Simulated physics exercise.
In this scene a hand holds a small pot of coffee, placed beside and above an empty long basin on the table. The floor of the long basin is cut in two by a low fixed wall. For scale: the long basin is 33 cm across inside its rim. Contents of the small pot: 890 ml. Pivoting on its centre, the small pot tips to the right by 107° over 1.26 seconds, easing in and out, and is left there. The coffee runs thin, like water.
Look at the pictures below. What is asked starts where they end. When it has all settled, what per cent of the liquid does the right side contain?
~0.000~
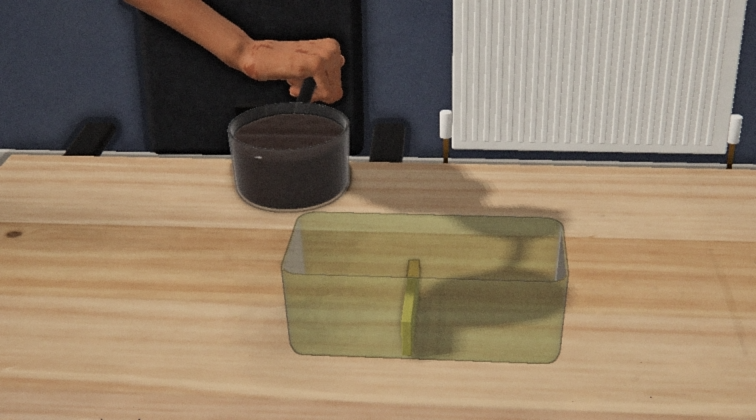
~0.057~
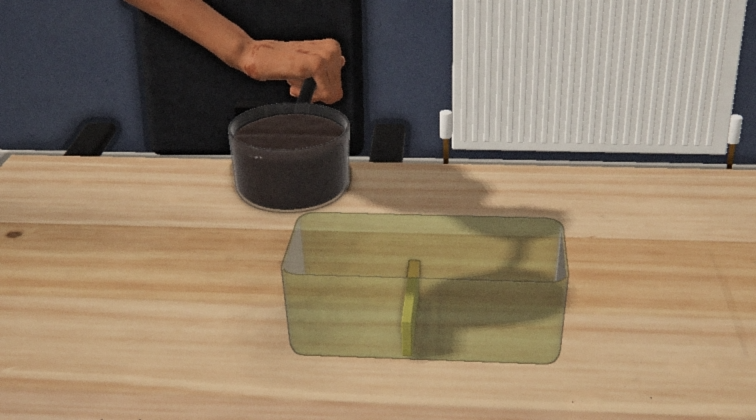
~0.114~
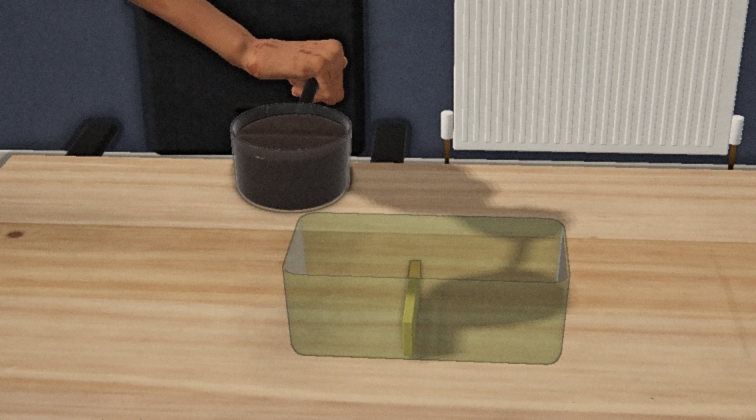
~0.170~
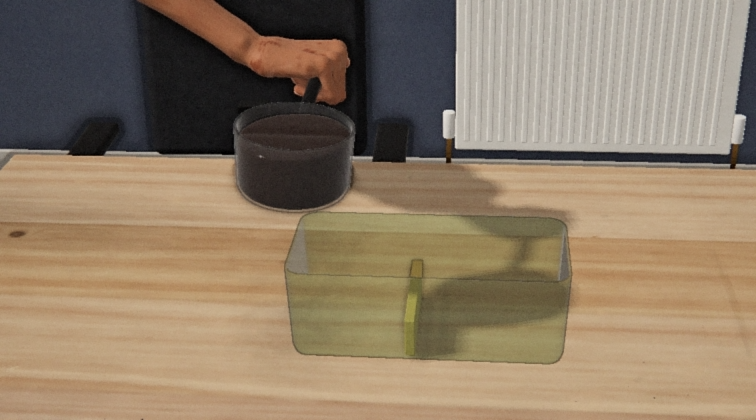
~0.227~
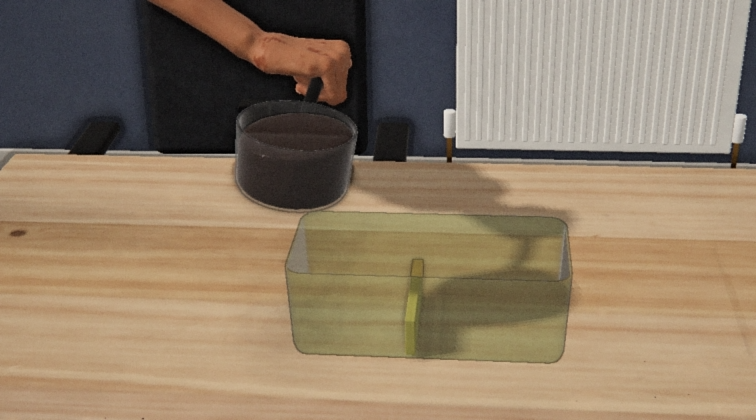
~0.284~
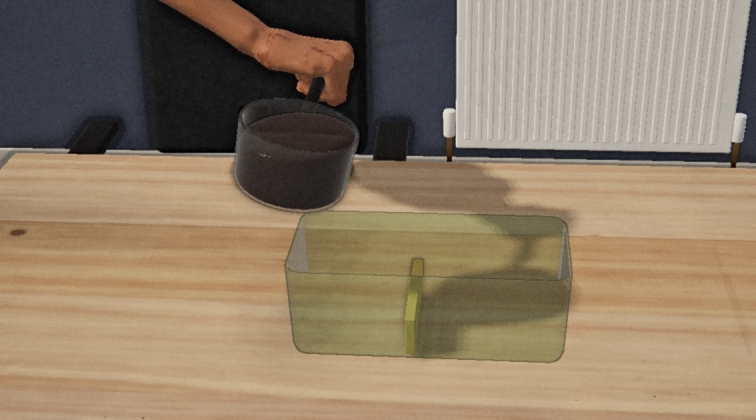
The right side contains about 48 per cent.
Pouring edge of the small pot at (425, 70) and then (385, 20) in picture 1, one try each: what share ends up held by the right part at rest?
95 per cent first, 95 per cent second.
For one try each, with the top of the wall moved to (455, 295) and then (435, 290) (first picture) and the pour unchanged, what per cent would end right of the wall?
Respectively 5 and 5 %.
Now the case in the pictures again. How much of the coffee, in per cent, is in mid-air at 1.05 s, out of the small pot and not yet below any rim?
Close to 7 per cent.
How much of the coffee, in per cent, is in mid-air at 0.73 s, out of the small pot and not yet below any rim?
Share: Roughly 26 per cent.
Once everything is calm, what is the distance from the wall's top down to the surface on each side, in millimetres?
I'd say some 26 mm on the left and some 32 mm on the right.
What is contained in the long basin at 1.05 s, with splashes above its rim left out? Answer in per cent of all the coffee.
Some 82 percent of the total.
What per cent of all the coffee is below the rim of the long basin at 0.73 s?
Roughly 18 percent of it.
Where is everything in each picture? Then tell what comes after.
In the first frame, it leans 0°; its right rim is at (347, 128); the coffee meets the walls at (234, 132) and (347, 134); the long basin's rim runs from (290, 243) to (565, 250); the wall's top is at (411, 291).
In the second frame, it leans 1°; its right rim is at (348, 129); the coffee meets the walls at (235, 133) and (347, 135).
In the third frame, it leans 2°; its right rim is at (350, 131); the coffee meets the walls at (237, 132) and (349, 136).
In the fourth frame, it leans 5°; its right rim is at (353, 133); the coffee meets the walls at (239, 133) and (351, 136).
In the fifth frame, it leans 8°; its right rim is at (356, 136); the coffee meets the walls at (241, 132) and (354, 136).
In the sixth frame, it leans 13°; its right rim is at (357, 140); the coffee meets the walls at (242, 132) and (356, 135).
By 0.73 s the tilt is 66° and 58 per cent is still to pour, 5 is left of the wall and 12 right of it.
By 1.05 s the tilt is 100° and 11 per cent is still to pour, 35 is left of the wall and 47 right of it.
By 1.39 s the tilt is 107° and 0 per cent is still to pour, 51 is left of the wall and 48 right of it.
By 1.76 s the tilt is 107° and 0 per cent is still to pour, 52 is left of the wall and 48 right of it.
At rest 52 per cent lies left of the wall, 48 right of it and 0 outside.
